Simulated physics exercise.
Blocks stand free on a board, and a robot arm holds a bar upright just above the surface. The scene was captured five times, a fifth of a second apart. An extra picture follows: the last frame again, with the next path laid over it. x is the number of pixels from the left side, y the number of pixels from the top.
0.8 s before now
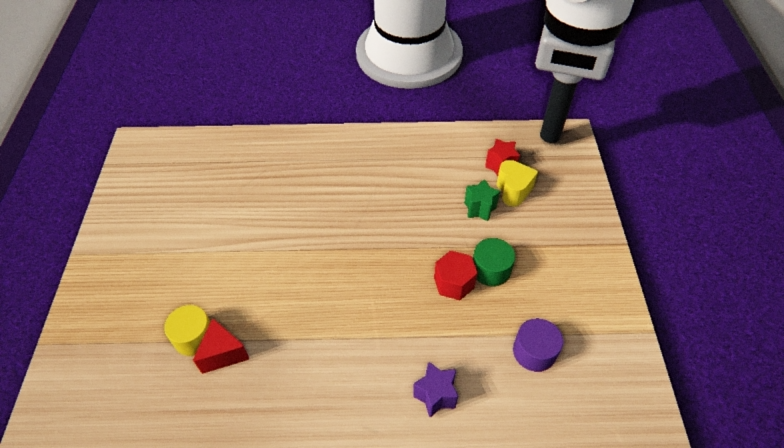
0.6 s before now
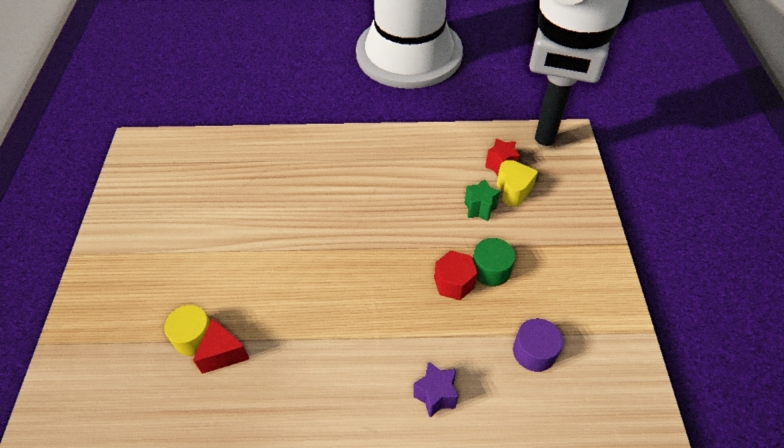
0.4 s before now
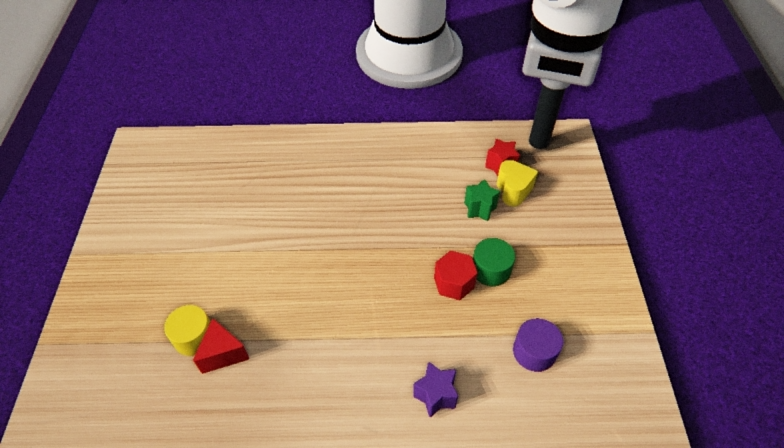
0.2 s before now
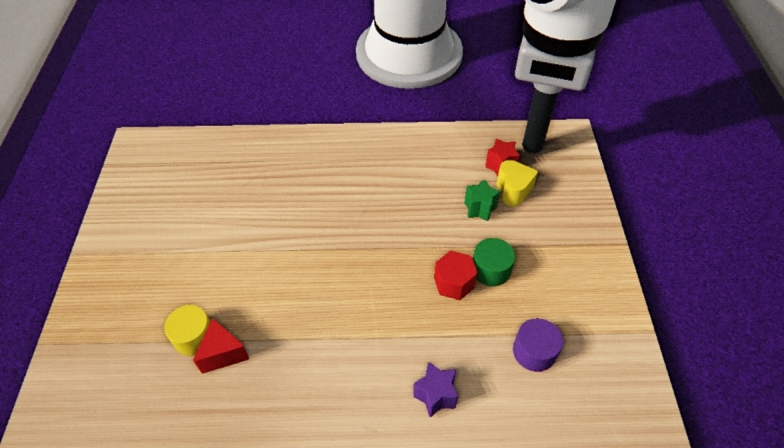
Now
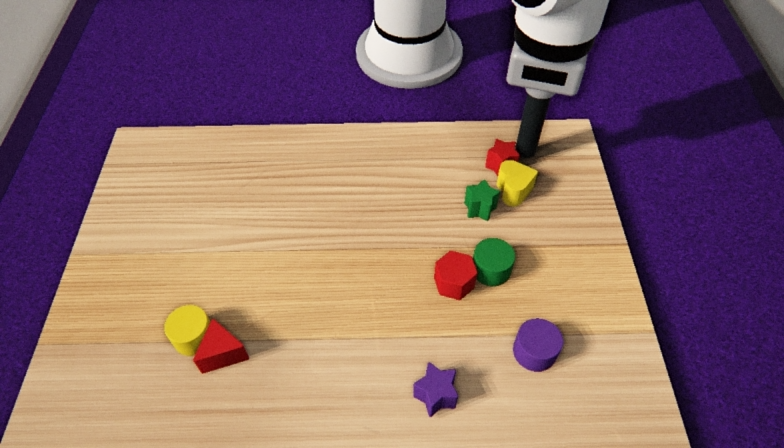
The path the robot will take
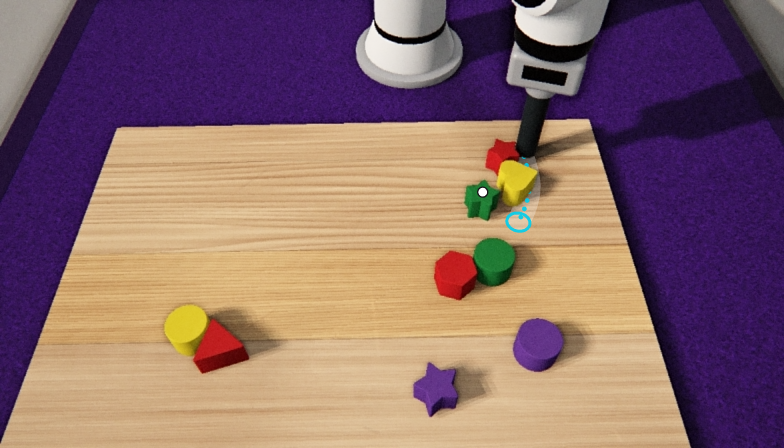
At first, a robot arm holds a dark bar upright near the top right corner of a wooden board scattered with colourful blocks. The bar then moves a short way left and slightly down, drawing close to the red star and yellow heart, while all the blocks stay still.
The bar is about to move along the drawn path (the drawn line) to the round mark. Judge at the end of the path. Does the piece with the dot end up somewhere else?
I believe so.
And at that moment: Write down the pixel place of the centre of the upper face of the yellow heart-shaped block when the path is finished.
When the path ends, it will be at (496, 209).
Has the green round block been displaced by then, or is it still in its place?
Answer: Unmoved.
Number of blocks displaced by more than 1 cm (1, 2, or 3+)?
The number of blocks that move over 1 cm is two.
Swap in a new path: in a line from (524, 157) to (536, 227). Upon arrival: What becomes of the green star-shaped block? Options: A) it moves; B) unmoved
Correct choice: A.
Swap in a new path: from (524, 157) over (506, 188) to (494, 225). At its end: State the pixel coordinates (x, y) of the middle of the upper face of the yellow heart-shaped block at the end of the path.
I expect it at (523, 221).
The drawn path runs from (524, 157) through (529, 178) and (527, 200) to (518, 222); the dot is on the green star-shaped block.
The first path, step by step. One third of the way, bar at (531, 173); nothing pushed yet.
Two thirds of the way, bar at (529, 195); green star-shaped block at (474, 195), turned 30° clockwise; yellow heart-shaped block at (509, 193), turned 35° clockwise.
At the end, bar at (520, 216); green star-shaped block at (466, 197), turned 70° clockwise; green round block not moved; red star-shaped block not moved; yellow heart-shaped block at (496, 209), turned 60° clockwise.
